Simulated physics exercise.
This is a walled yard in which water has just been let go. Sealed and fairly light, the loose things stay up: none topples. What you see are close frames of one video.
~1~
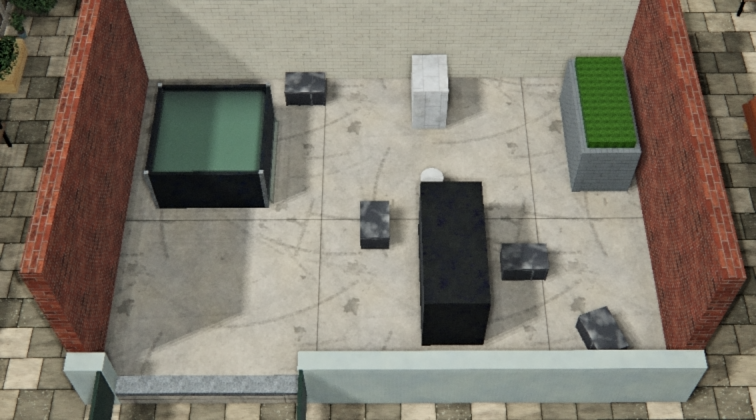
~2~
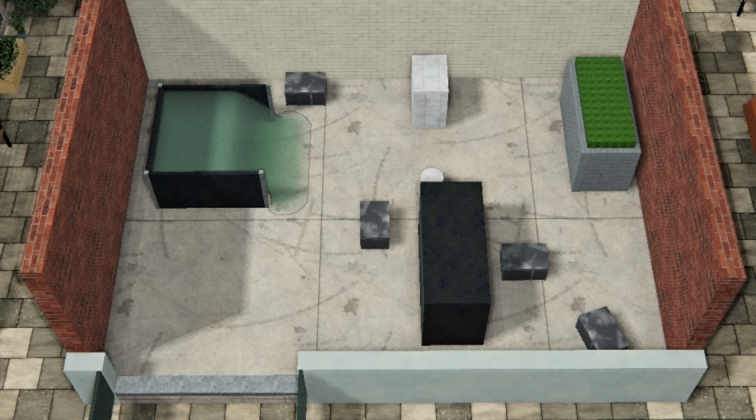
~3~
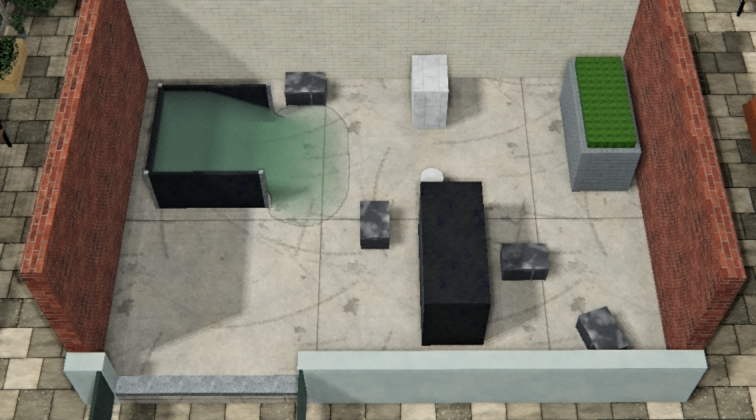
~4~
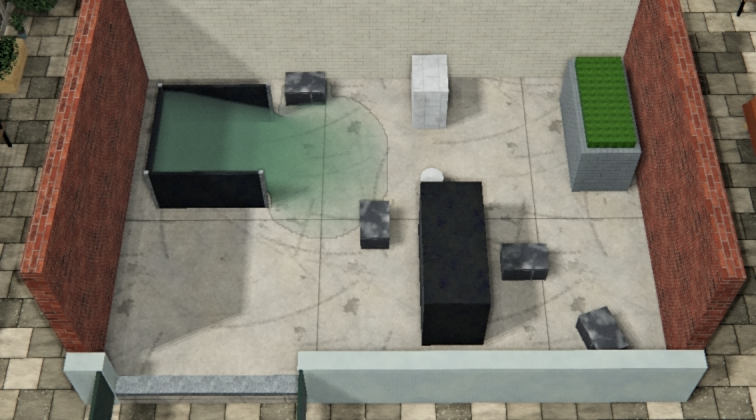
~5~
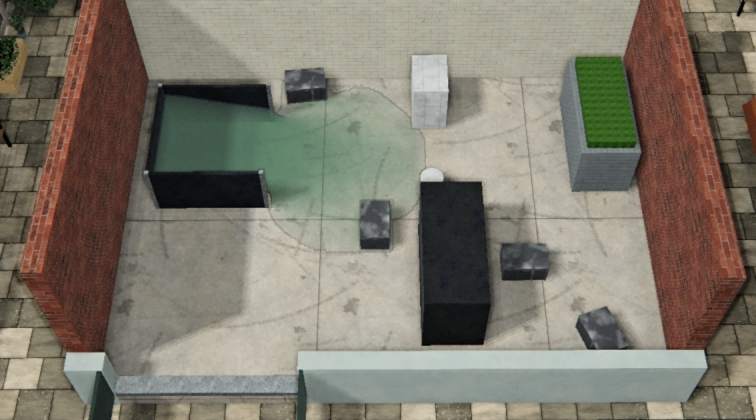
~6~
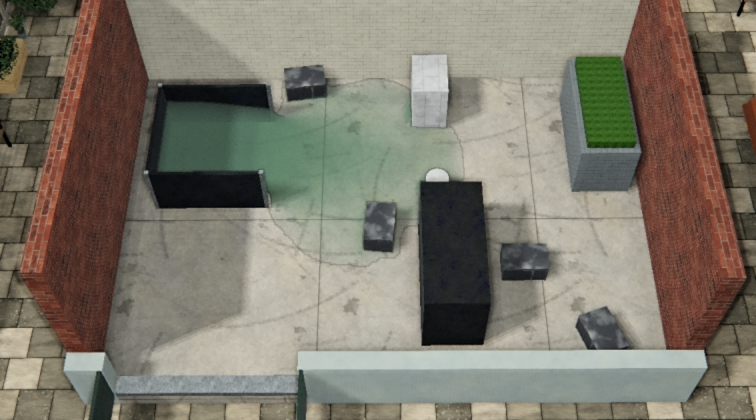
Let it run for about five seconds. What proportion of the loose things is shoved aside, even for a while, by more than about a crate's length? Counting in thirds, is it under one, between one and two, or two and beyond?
The result is a share of two thirds and over.
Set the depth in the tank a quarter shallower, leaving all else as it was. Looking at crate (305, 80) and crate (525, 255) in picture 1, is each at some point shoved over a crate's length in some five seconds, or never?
Order as asked - carried at least that far, never got there.
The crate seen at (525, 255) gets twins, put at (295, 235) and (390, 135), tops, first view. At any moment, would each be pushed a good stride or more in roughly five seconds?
In turn: Never so far, pushed that far.
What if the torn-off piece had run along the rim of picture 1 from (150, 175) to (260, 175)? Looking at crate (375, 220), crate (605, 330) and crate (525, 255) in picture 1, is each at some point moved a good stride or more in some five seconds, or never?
In the order asked: Never gets that far, then goes the distance, then never gets that far.
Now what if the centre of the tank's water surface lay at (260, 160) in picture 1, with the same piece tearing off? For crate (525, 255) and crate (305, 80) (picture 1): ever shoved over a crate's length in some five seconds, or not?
First: Stayed short. Second: Covered that distance.
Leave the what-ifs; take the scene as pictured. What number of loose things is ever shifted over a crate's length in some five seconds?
Count: 4.
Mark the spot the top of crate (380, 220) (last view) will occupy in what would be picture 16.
Estimated position: Roughly (393, 304).
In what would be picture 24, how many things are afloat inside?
Count: 3.
A moment on, 1 of 5 are well off their spots; 1 afloat.
Next, 2 of 5 are well off their spots; 2 afloat.
Later, 3 of 5 are well off their spots; 3 afloat.
In the end, 4 of 5 are well off their spots, and 4 have been at some point; 4 afloat.
